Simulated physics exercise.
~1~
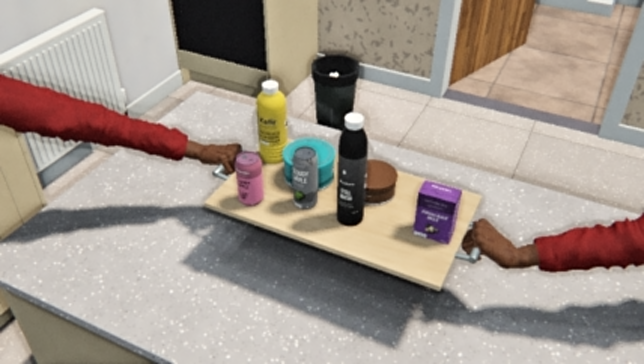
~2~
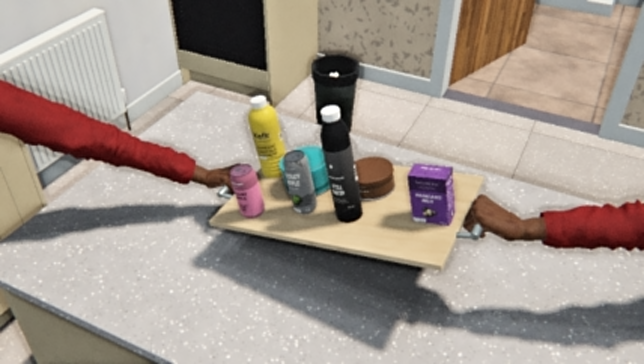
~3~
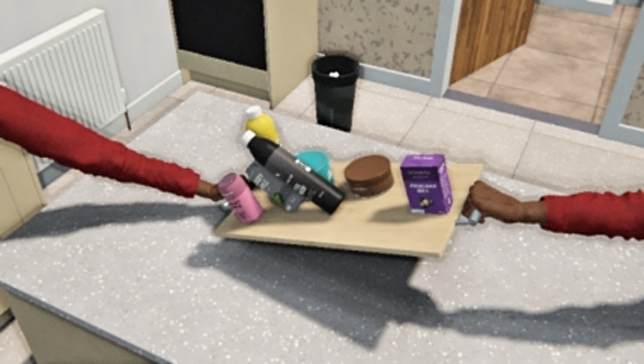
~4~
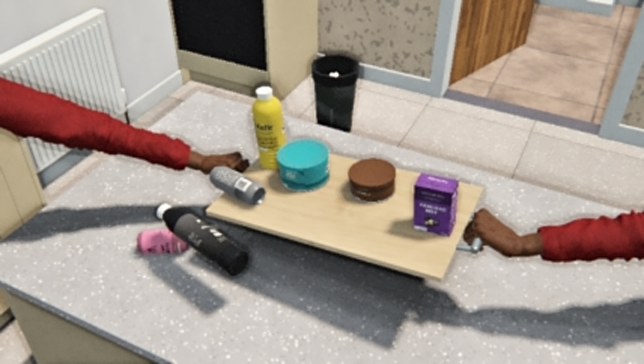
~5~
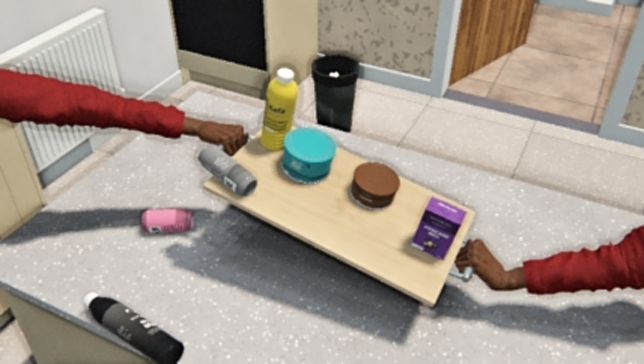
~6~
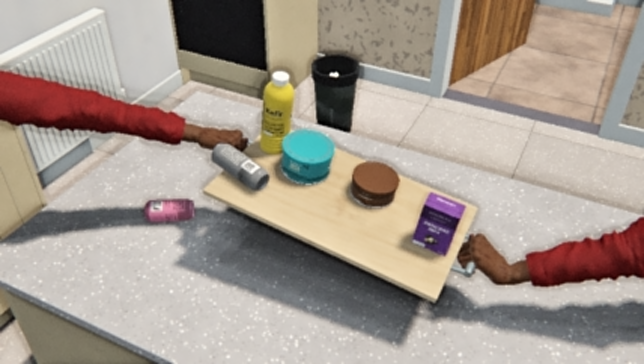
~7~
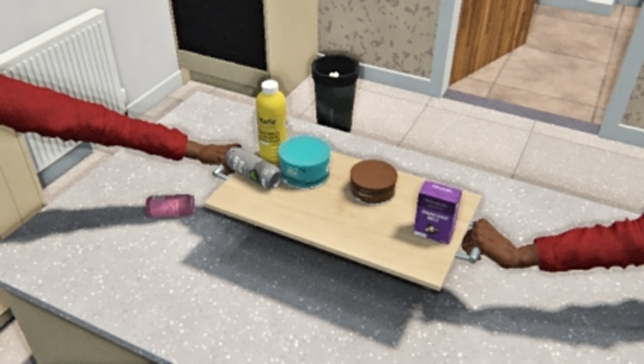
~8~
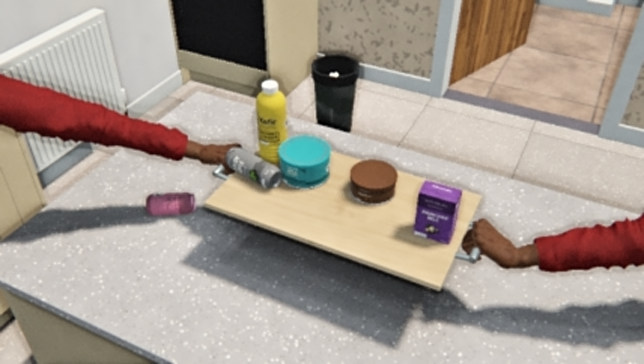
Two hands tilting a wooden tray left then right, toppling a grey can aboard while a pink can and black bottle fall off.
